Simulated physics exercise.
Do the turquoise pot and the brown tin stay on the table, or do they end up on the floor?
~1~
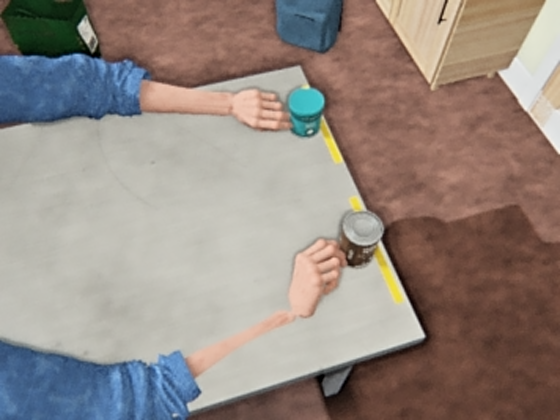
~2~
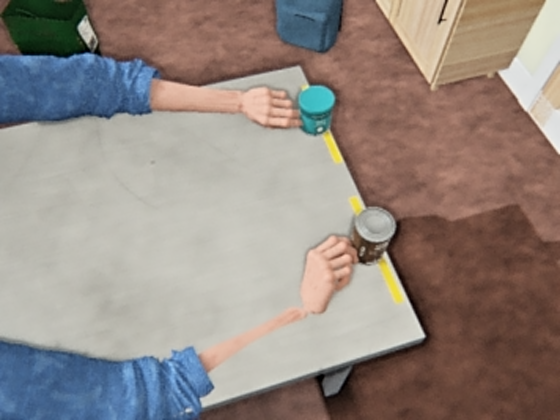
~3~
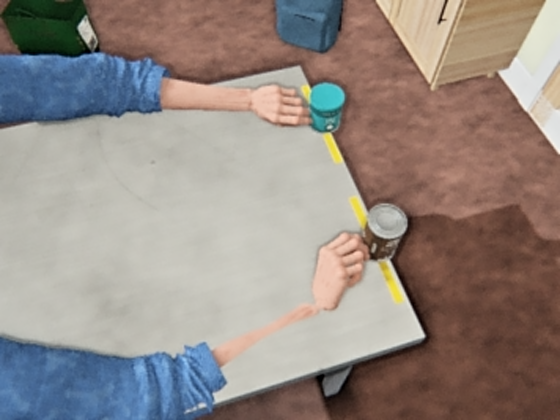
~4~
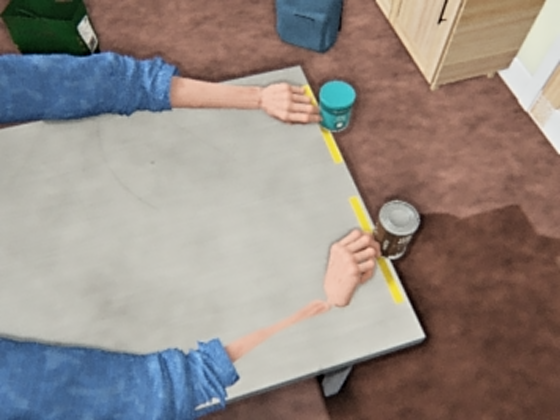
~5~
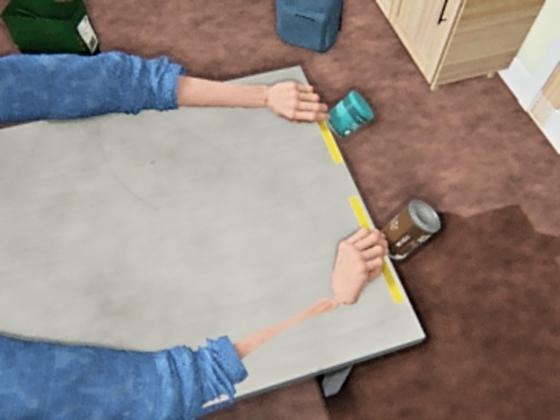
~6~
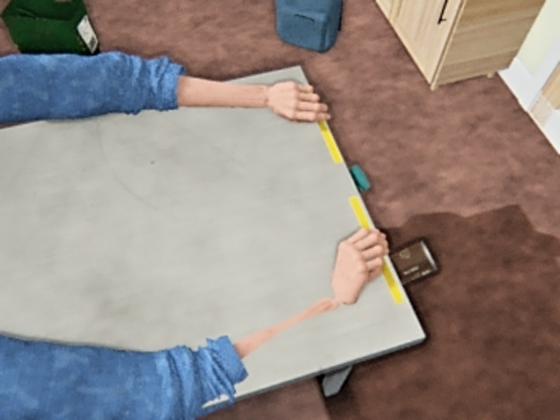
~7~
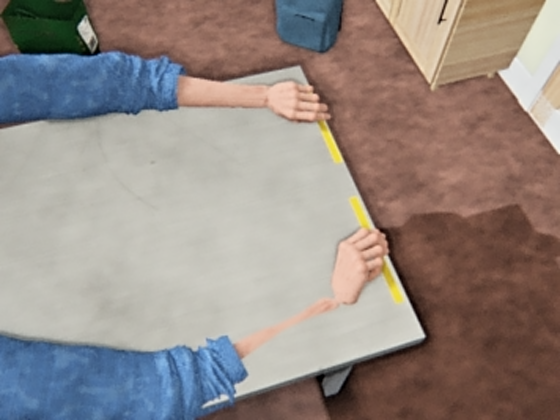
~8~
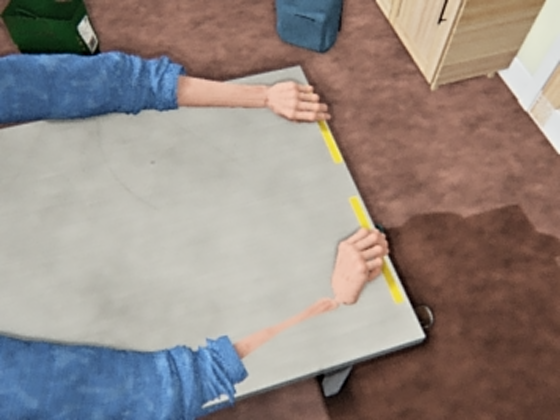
They end up on the floor, as both the turquoise pot and the brown tin tip over the edge and drop.
